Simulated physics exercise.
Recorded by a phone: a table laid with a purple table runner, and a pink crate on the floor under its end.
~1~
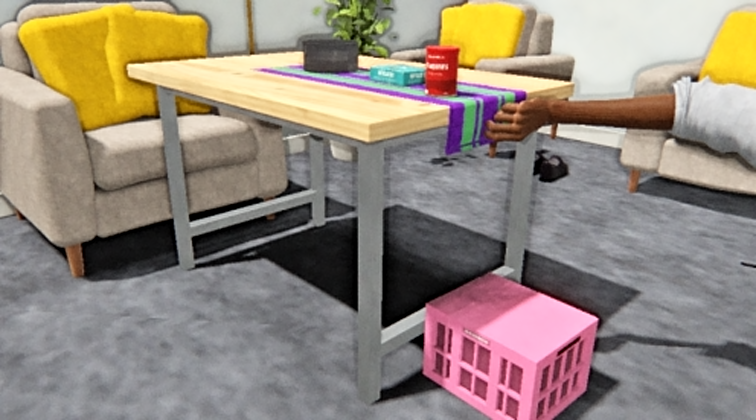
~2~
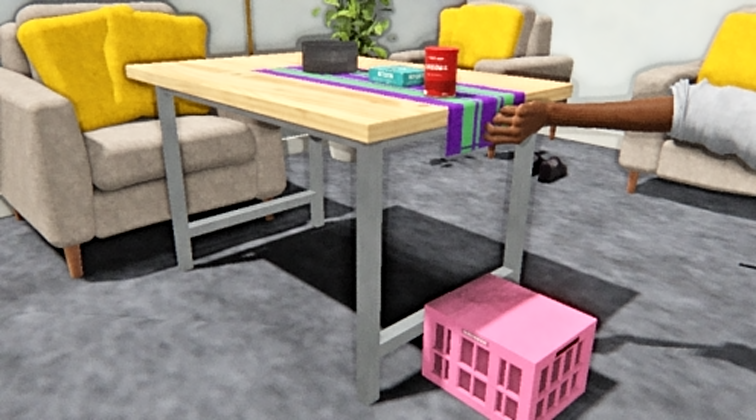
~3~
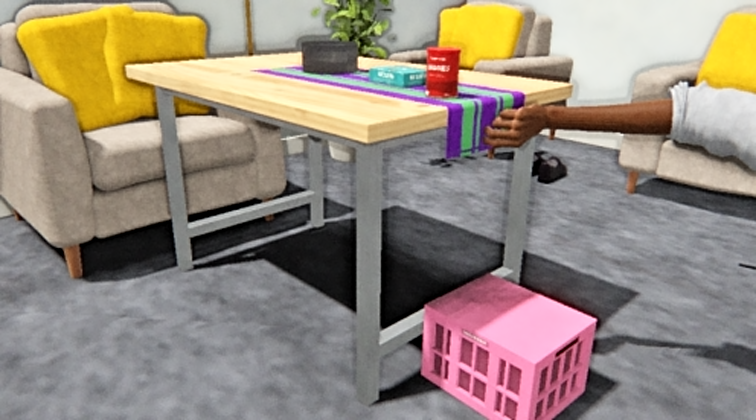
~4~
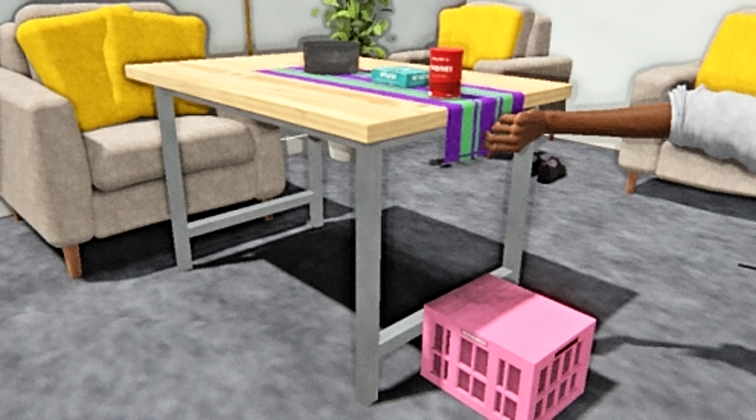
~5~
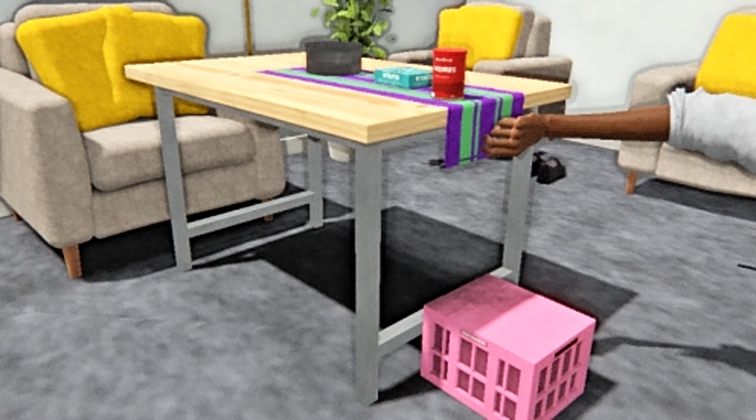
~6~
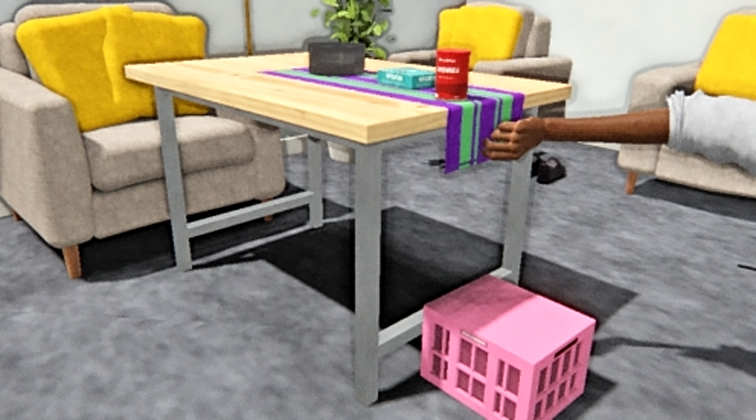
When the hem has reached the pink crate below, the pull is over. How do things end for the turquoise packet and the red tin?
They end like this: The turquoise packet has gone over, the red tin has gone over.
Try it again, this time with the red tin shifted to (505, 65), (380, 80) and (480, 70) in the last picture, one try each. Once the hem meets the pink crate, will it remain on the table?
1: On. 2: On. 3: Off.
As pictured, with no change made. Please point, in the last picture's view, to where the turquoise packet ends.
Around (539, 275).
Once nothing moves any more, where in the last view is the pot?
Somewhere close to pixel (428, 71) in the last view.
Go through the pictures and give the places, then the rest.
Table runner end (446, 155); turquoise packet (402, 67); red tin (443, 47); pot (331, 42); top of the crate (513, 329), in the first picture.
Table runner end (446, 156), far hem (249, 71); red tin (442, 48); red tin stands on the cloth, in the second picture.
Table runner end (446, 159); turquoise packet (402, 69), in the third picture.
Table runner end (444, 163), far hem (251, 71); red tin (447, 49), in the fourth picture.
Table runner end (445, 169); turquoise packet (407, 70), in the fifth picture.
Table runner end (445, 174), far hem (255, 72); turquoise packet (410, 70); red tin (454, 50); top of the crate (510, 331), in the sixth picture.
Then, 0.44 s past the final frame, hem going down; packet carried along near (434, 81); tin over the edge.
Then, 1.14 s past the final frame, hem going down; packet carried along near (482, 88); tin down below near (510, 292).
Then, 1.84 s past the final frame, hem on the crate; packet down below near (539, 275); tin down below near (510, 292).
When it is over, hem on the crate; packet down below near (539, 275); tin down below near (510, 292). The turquoise packet falls off and the red tin goes over the edge.
